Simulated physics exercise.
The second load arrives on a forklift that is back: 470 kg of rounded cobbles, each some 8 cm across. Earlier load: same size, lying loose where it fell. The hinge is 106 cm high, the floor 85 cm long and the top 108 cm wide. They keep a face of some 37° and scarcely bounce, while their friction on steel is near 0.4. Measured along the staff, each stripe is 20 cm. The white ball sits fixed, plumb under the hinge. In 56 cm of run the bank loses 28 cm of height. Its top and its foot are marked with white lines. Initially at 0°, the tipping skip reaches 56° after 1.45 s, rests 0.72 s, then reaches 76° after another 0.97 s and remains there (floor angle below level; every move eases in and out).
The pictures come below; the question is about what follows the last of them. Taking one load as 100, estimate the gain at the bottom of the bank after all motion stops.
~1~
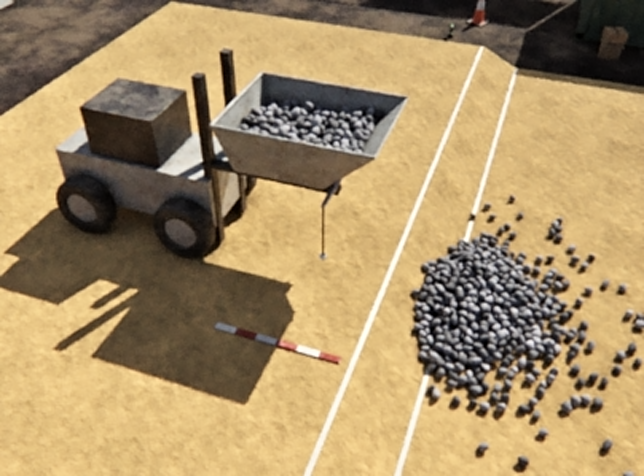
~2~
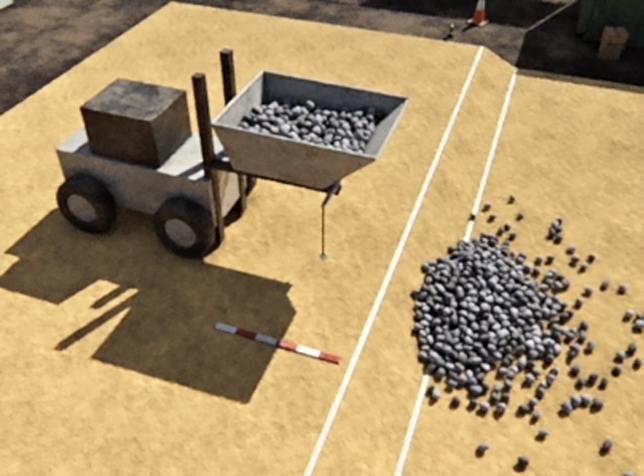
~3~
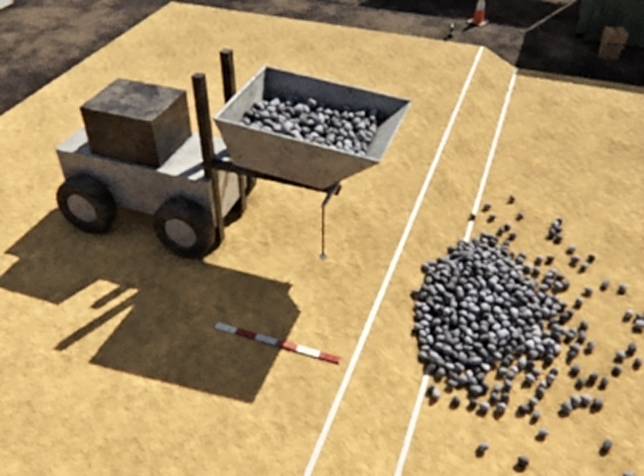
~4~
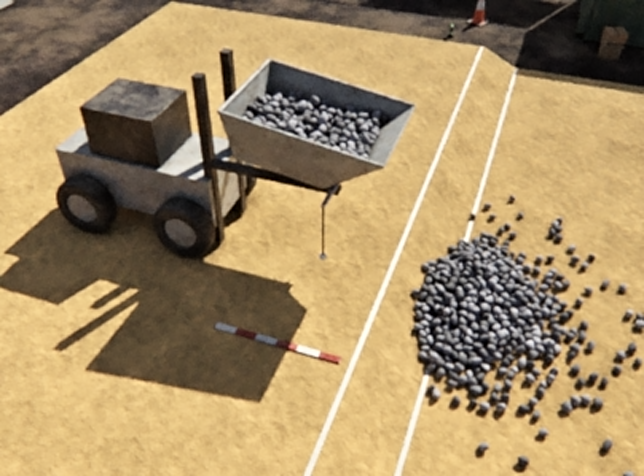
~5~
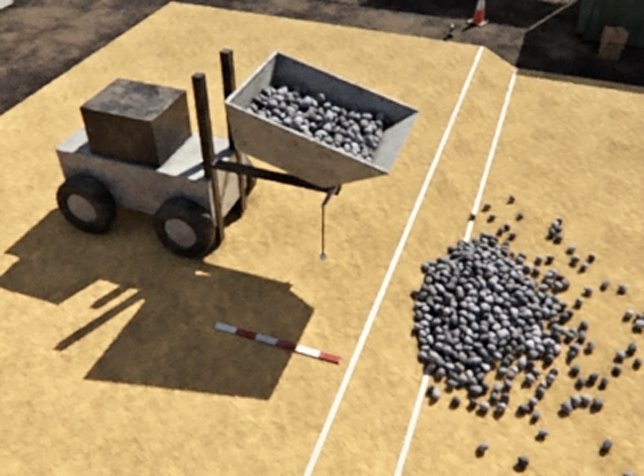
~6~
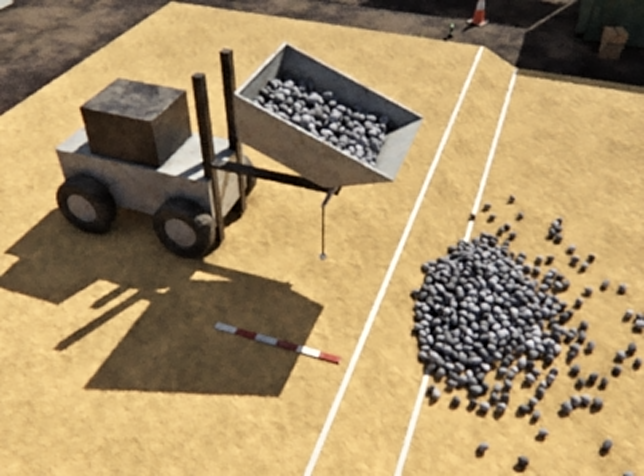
56.
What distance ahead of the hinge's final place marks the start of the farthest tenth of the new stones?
It comes to around 160 centimetres.
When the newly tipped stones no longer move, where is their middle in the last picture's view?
The middle ends up near (452, 288).
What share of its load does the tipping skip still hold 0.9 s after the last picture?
Still inside: Some 95 %.
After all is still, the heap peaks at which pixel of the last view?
In the last view, close to (446, 270).
Then, 0.5 s after the last picture the floor is at 47°; in per cent of one load, 100 in the tipping skip, 14 on the top or the slope, 86 at the foot of the bank; the foremost stones are past the picture's edge.
Then, 0.9 s after the last picture the floor is at 56°; in per cent of one load, 96 in the tipping skip, 18 on the top or the slope, 86 at the foot of the bank; the foremost stones are past the picture's edge.
Then, 3.0 s after the last picture the floor is at 76°; in per cent of one load, 3 in the tipping skip, 65 on the top or the slope, 131 at the foot of the bank; the foremost stones are past the picture's edge.
Then, 5.6 s after the last picture the floor is at 76°; in per cent of one load, 0 in the tipping skip, 58 on the top or the slope, 141 at the foot of the bank; the foremost stones are past the picture's edge. Net gain at the foot of the bank, 56.
